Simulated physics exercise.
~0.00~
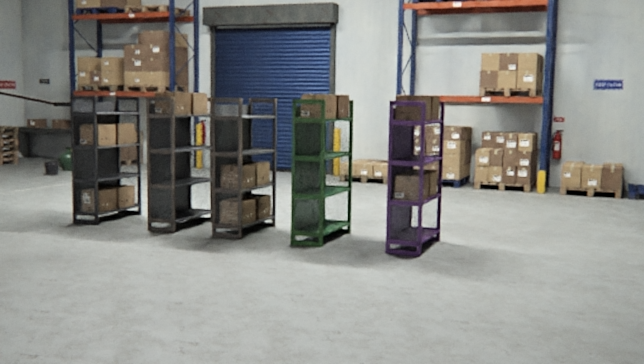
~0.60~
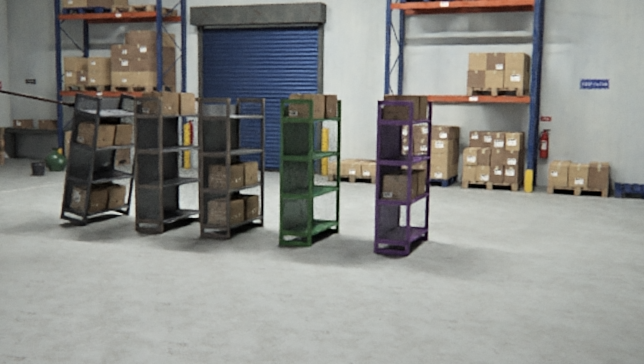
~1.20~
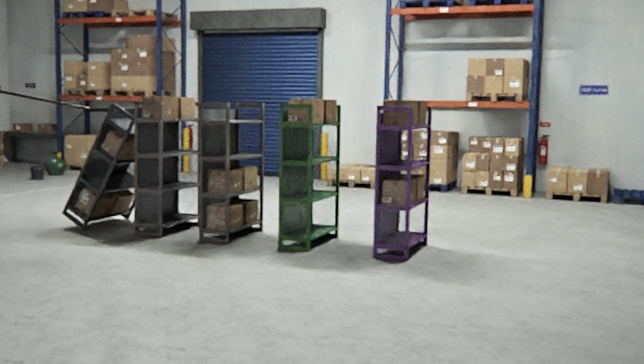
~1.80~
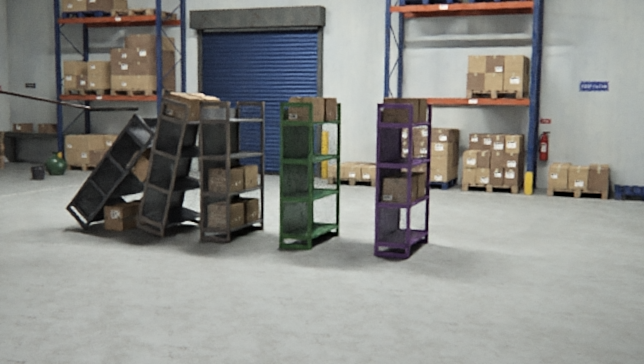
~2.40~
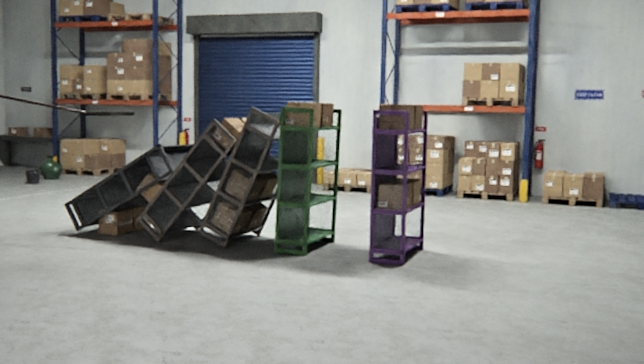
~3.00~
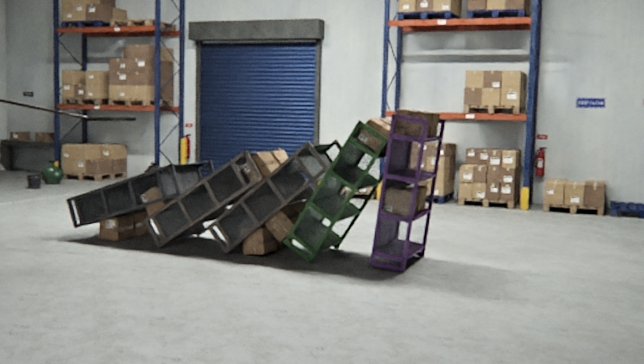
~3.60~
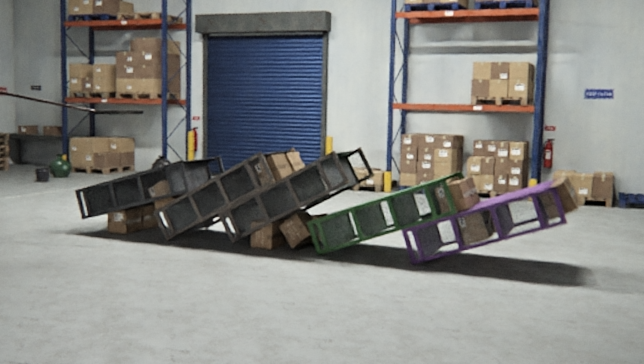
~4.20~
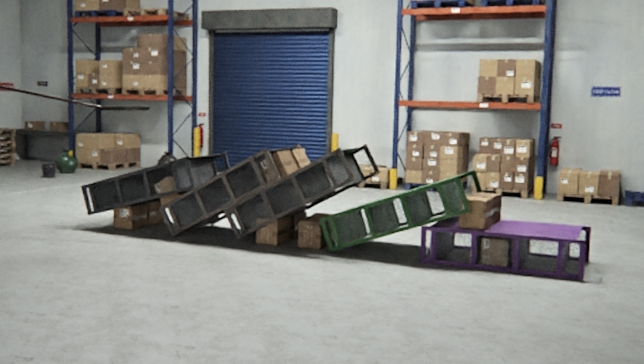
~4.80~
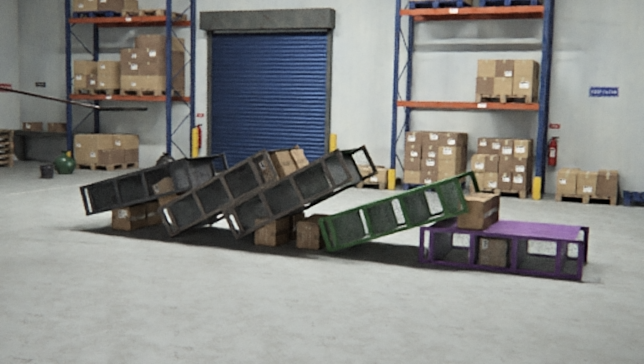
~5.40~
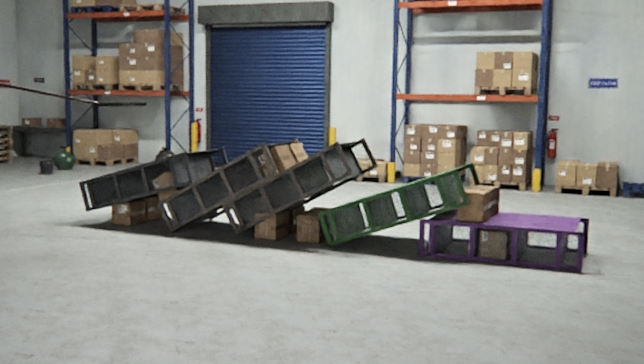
We see a pole at left tip the first of five box-laden shelving racks in a warehouse, and the racks topple rightward one after another, through the green one to the purple, which ends flat on the floor while the others rest slanted among spilled cartons.
